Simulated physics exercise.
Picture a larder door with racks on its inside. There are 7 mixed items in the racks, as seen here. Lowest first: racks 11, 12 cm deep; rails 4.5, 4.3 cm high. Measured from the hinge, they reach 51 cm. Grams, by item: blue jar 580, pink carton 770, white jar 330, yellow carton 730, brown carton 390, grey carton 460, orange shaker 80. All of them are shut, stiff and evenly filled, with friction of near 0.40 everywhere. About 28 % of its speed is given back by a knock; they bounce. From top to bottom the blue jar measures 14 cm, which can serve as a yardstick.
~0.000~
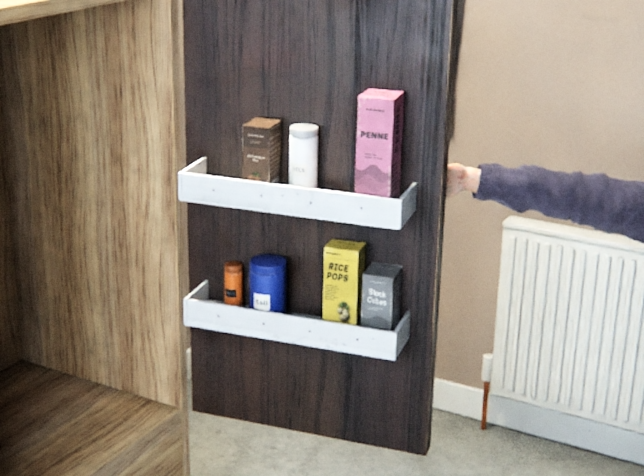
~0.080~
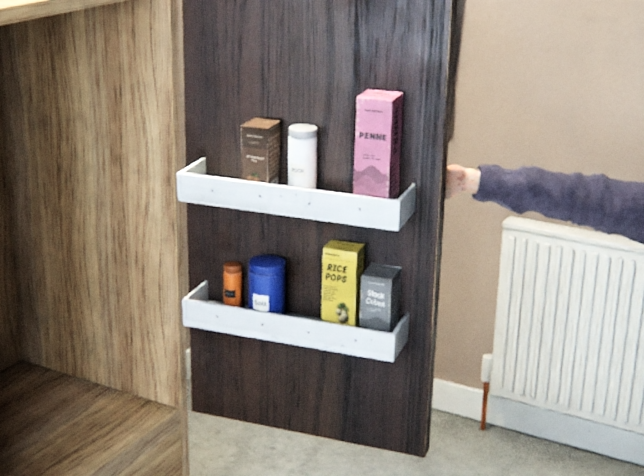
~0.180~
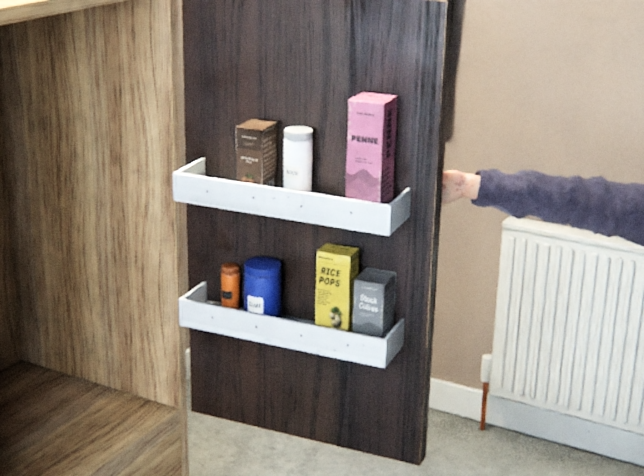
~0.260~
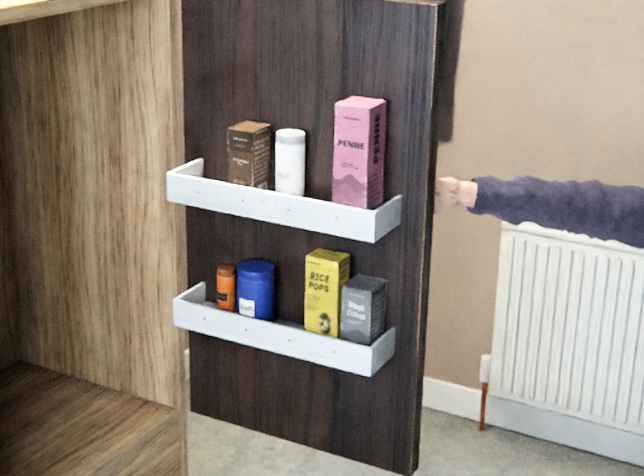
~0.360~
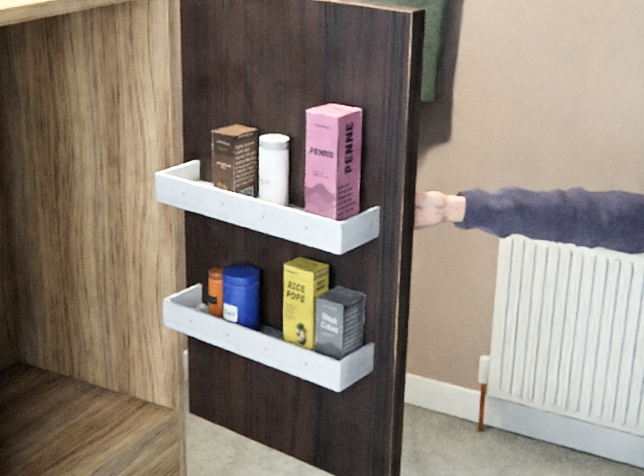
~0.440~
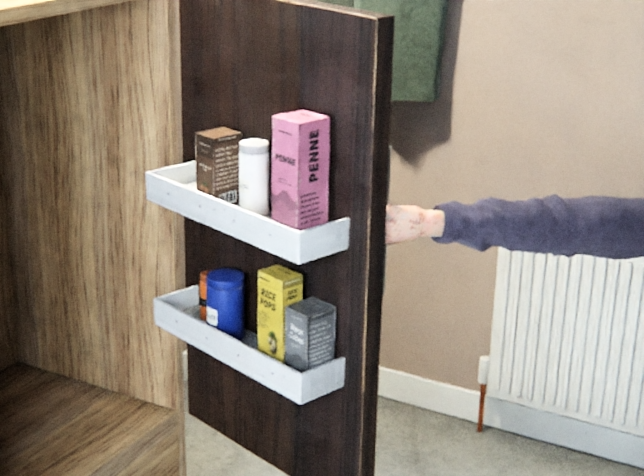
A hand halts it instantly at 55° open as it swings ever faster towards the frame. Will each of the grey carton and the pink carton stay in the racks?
Each in turn: The grey carton stays in the racks; the pink carton does not stay in the racks.
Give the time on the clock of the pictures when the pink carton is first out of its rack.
I'd put it at some 0.7 s.
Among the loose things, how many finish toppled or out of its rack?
Tally: 3.
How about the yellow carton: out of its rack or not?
Yellow carton: Goes out of bounds.
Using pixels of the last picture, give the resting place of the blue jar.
Around (191, 310).
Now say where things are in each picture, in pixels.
In the first frame, door at 100°; grey carton (381, 303); pink carton (379, 152).
In the second frame, door at 99°; yellow carton (343, 289); brown carton (261, 158).
In the third frame, door at 96°; orange shaker (231, 288); blue jar (263, 293).
In the fourth frame, door at 91°; white jar (290, 167); yellow carton (327, 299).
In the fifth frame, door at 81°; brown carton (235, 166); orange shaker (218, 293).
In the sixth frame, door at 72°; grey carton (310, 341); pink carton (300, 179).
After 0.74 s, door at 55°; pink carton and yellow carton now out of its rack; grey carton leaning 33° near (227, 354); white jar leaning 12°.
After 1.04 s, door at 55°; grey carton leaning 57° near (226, 359); white jar leaning 4°; brown carton slid 2 cm.
After 1.24 s, door at 55°; grey carton leaning 57° near (227, 359); white jar slid 4 cm; brown carton slid 2 cm.
At rest (2.0 s), out of its rack, pink carton and yellow carton; tipped over in the racks, grey carton; the other 4 in place, give or take 5 cm. In the last view, grey carton near (227, 359).
